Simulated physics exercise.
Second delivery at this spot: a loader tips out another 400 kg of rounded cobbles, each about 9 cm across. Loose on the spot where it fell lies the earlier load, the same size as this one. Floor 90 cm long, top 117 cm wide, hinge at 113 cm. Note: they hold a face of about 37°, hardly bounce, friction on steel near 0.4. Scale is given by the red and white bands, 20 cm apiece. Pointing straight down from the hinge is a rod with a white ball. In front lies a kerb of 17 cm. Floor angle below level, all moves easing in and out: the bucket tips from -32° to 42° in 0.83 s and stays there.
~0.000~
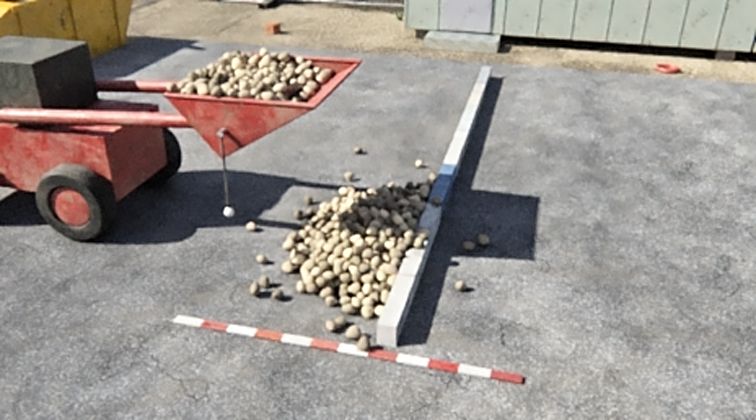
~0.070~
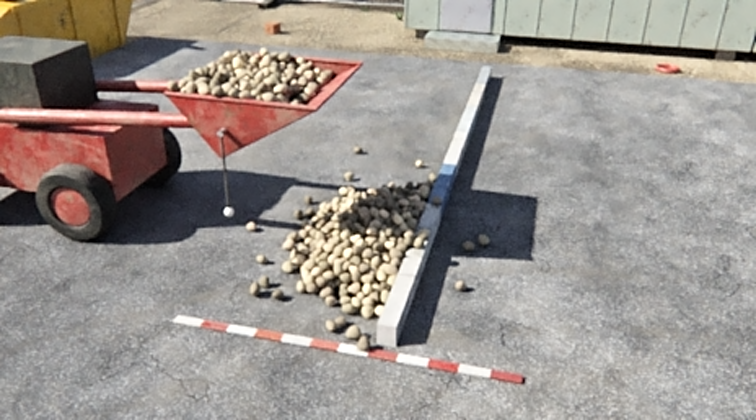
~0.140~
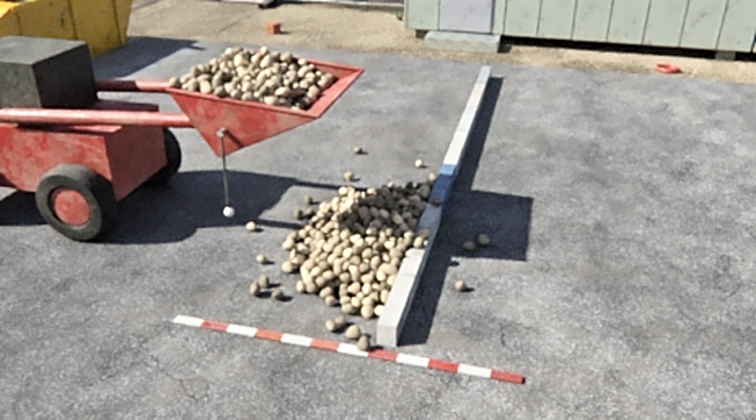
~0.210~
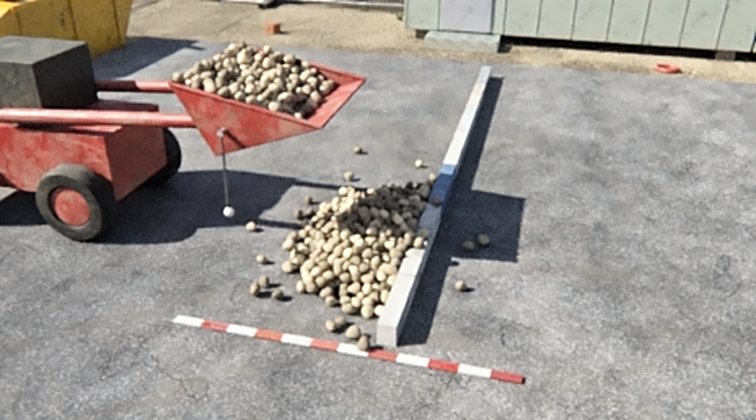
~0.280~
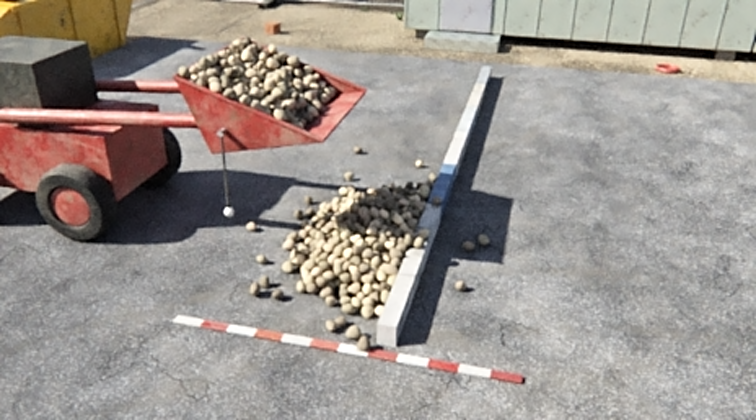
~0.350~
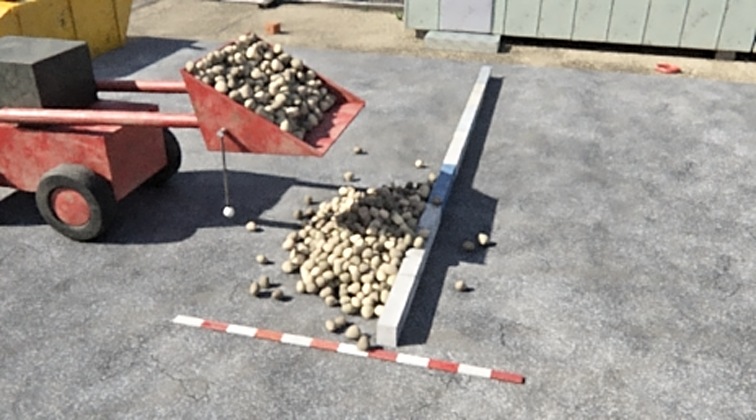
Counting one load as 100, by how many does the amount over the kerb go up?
By about 3 out of 100.
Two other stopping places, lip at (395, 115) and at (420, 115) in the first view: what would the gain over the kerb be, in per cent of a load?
The first would add some 60 per cent and the second some 85 per cent.
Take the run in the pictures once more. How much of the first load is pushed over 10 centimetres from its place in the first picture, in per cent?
The answer is about 15 per cent.
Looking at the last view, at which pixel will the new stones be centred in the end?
Roughly at (348, 222) in the last picture.
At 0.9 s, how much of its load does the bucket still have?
About 75 per cent.
After 0.6 s the floor is at 30°; in per cent of one load, 100 in the bucket, 100 on this side of the kerb, 1 over the kerb; the foremost stones are at (439, 240).
After 0.9 s the floor is at 42°; in per cent of one load, 73 in the bucket, 127 on this side of the kerb, 1 over the kerb; the foremost stones are at (439, 240).
After 1.3 s the floor is at 42°; in per cent of one load, 13 in the bucket, 187 on this side of the kerb, 1 over the kerb; the foremost stones are at (442, 238).
After 3.9 s the floor is at 42°; in per cent of one load, 0 in the bucket, 197 on this side of the kerb, 3 over the kerb; the foremost stones are at (482, 262). Net gain over the kerb, 3.
